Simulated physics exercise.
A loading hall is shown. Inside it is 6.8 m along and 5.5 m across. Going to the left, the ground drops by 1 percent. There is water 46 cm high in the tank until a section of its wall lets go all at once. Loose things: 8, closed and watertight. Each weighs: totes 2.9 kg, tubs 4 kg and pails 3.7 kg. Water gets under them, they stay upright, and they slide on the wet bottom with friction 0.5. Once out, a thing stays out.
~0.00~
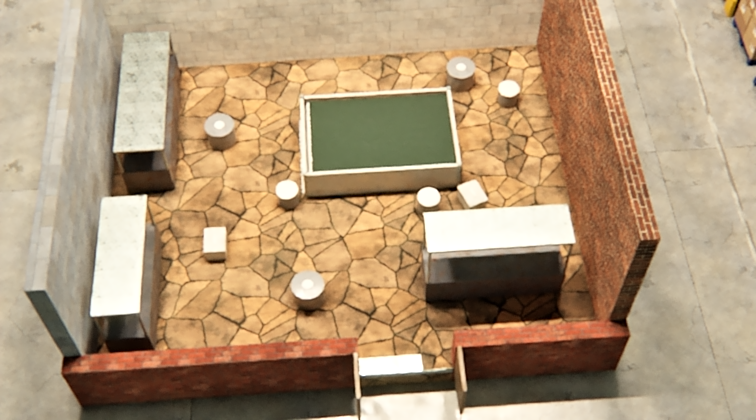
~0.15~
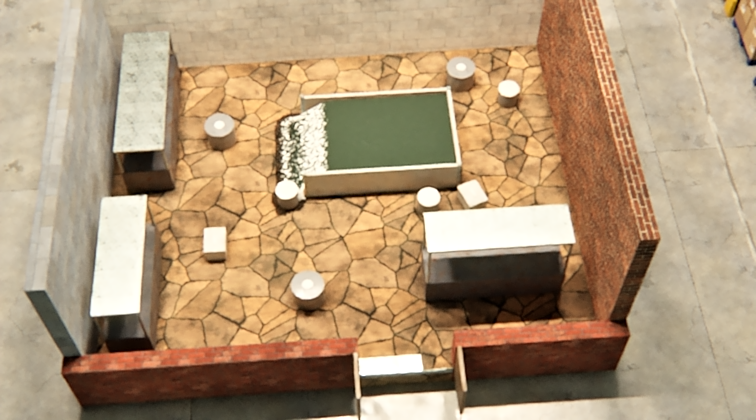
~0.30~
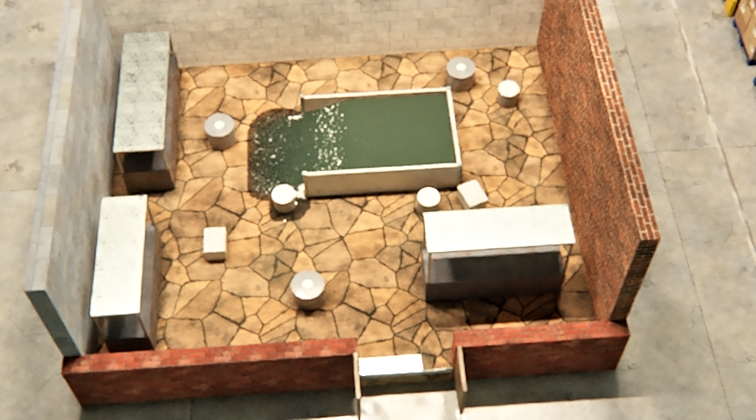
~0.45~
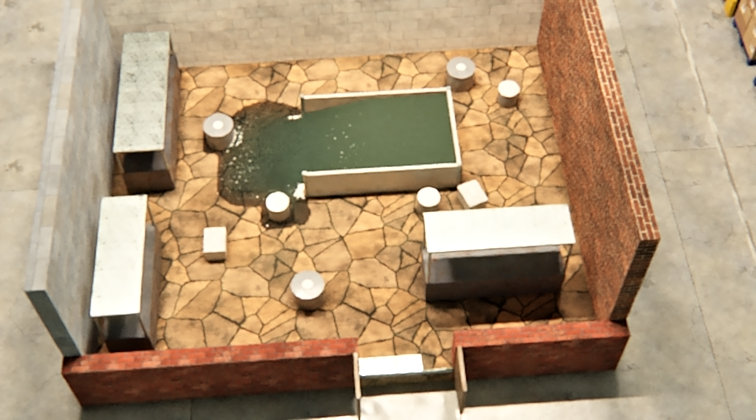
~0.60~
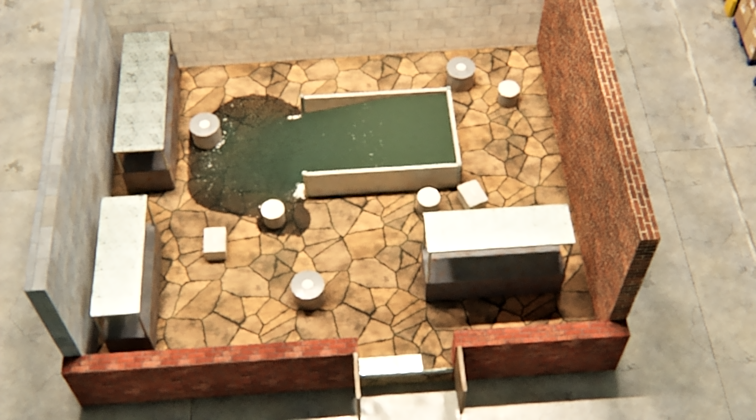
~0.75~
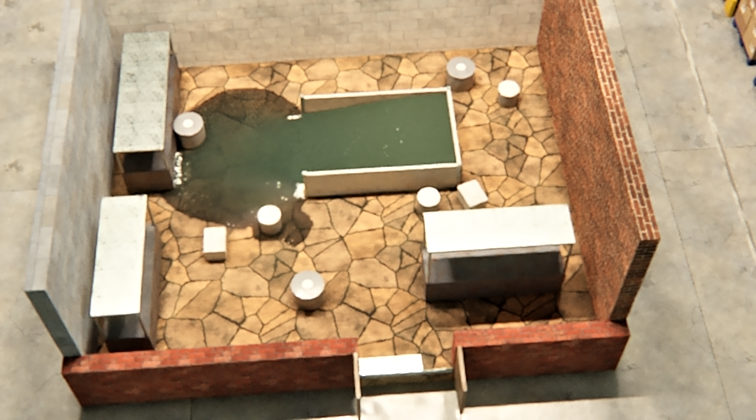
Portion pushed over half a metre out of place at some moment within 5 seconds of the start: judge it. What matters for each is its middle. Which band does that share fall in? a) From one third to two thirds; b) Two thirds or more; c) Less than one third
From one third to two thirds.
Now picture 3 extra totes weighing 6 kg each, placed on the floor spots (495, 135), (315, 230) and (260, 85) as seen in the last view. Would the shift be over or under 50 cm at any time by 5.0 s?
Result, in sequence: Not exceeded, not exceeded, exceeded.
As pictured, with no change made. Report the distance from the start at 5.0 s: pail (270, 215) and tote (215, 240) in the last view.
First: 60 cm. Second: 150 cm.
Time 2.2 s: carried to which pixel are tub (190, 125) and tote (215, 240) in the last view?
They end up about (201, 65) and (184, 283) in the last view.
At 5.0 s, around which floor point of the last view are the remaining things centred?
I'd put it around (407, 186).
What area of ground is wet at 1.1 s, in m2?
Roughly 9.5 m2 of it is wet.
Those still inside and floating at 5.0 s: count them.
Count: 2.
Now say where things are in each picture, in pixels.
The first picture shows a pail at (287, 190), on the bottom; a tub at (220, 125), on the bottom; 3.2 m2 under water; 0 of 8 have shifted.
The second picture shows a pail at (287, 190) rests on the ground; a tub at (220, 125) rests on the ground; 3.8 m2 under water; 0 of 8 have shifted.
The third picture shows a pail at (283, 194) rests on the ground, 10 cm from its start; a tub at (220, 125), on the bottom; 4.5 m2 under water; 1 of 8 have shifted.
The fourth picture shows a pail at (278, 202), on the bottom, 25 cm from its start; a tub at (218, 125), on the bottom; 5.5 m2 under water; 1 of 8 have shifted.
The fifth picture shows a pail at (273, 209), on the bottom, 39 cm from its start; a tub at (204, 124) rests on the ground, 23 cm from its start; 6.5 m2 under water; 2 of 8 have shifted.
The sixth picture shows a pail at (269, 215), on the bottom, 50 cm from its start; a tub at (188, 124), on the bottom, 48 cm from its start; water covers 7.7 m2; 2 of 8 have shifted.
After 1.1 s 1 of 8 are over 50 cm from their spots; 1 afloat.
After 2.2 s 3 of 8 are over 50 cm from their spots; 1 afloat.
After 3.5 s 3 of 8 are over 50 cm from their spots; 2 afloat.
After 5.0 s 3 of 8 are over 50 cm from their spots, and 3 have been at some point; 2 afloat.
